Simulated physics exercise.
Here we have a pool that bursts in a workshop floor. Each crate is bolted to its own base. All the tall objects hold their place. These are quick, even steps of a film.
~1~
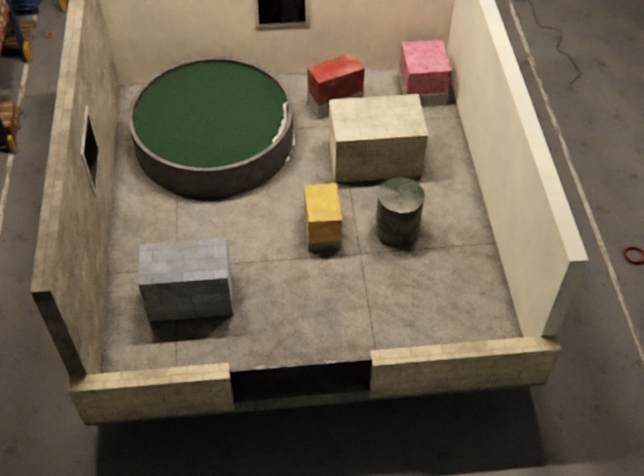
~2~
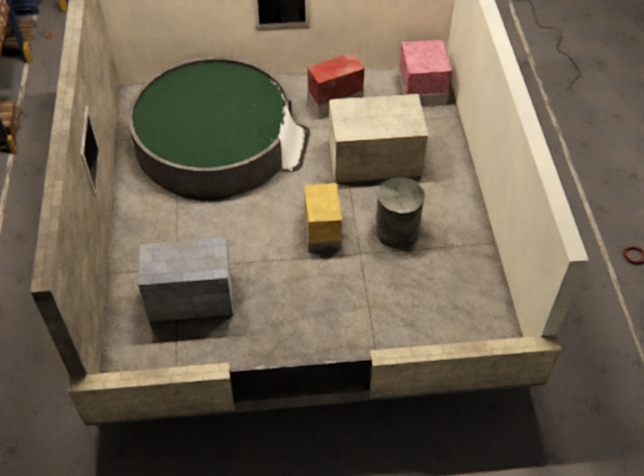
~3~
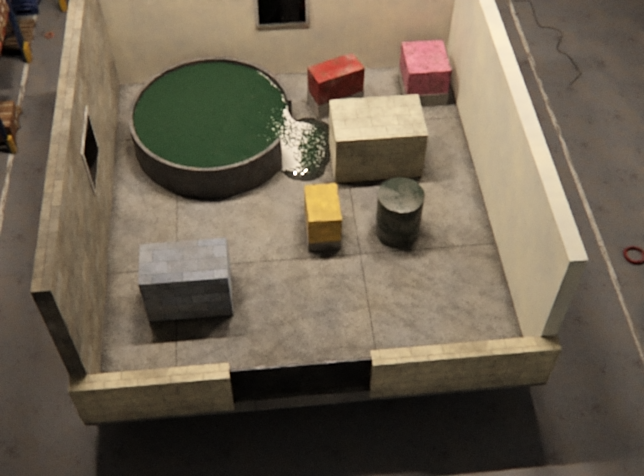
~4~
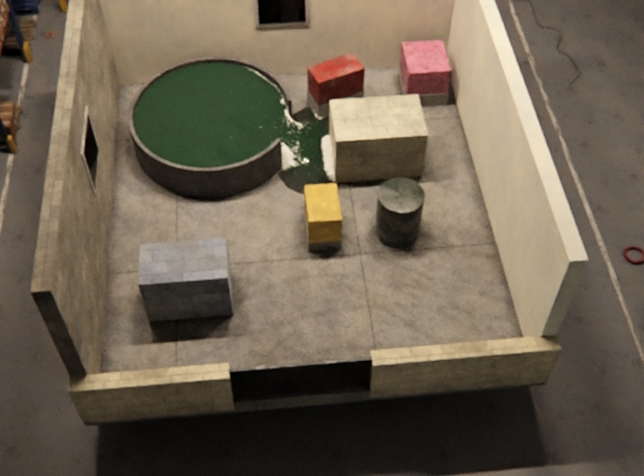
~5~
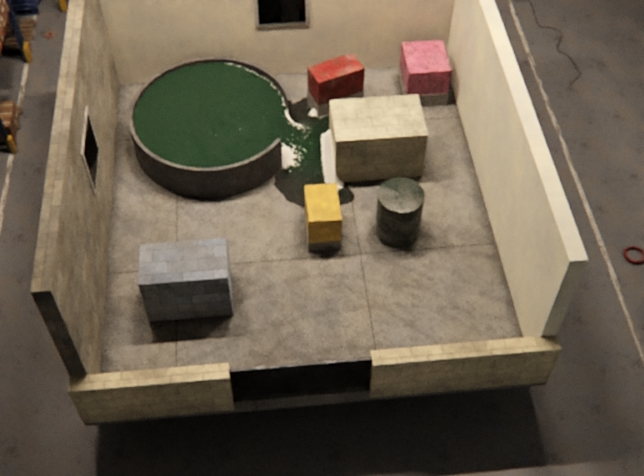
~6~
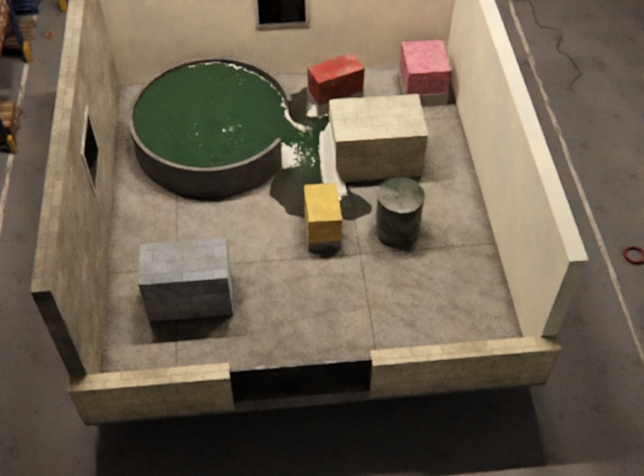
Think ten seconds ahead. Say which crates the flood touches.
One by one: The pink crate escapes dry; the red crate escapes dry; the yellow crate is wetted.
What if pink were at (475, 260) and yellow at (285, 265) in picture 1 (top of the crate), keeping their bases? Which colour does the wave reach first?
It is the red crate.
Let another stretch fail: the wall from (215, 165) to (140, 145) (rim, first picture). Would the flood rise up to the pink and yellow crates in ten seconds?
The pink crate stays dry, the yellow crate is safe.
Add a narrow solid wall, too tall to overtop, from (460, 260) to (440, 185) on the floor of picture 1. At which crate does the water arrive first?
First comes the red one.
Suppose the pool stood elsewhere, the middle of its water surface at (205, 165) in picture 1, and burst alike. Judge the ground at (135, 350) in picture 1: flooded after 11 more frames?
There: Dry.
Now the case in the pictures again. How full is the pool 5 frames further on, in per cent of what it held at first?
About 80 per cent.
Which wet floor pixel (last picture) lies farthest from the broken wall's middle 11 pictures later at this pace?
At about (424, 339).
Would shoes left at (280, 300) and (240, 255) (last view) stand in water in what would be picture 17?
In that order: Free of water, awash.
A moment on, water covers 20 % of the floor; the pink crate water round its plinth, the red crate water round its plinth, the yellow crate water round its plinth.
Next, water covers 40 % of the floor; the pink crate water round its plinth, the red crate water round its plinth, the yellow crate water round its plinth.
Then, water covers 65 % of the floor; the pink crate water round its plinth, the red crate water round its plinth, the yellow crate water round its plinth.
Later, water covers 95 % of the floor; the pink crate water round its plinth, the red crate water round its plinth, the yellow crate water round its plinth.
In the end, water covers 100 % of the floor; the pink crate stayed above the water, the red crate stayed above the water, the yellow crate was topped.
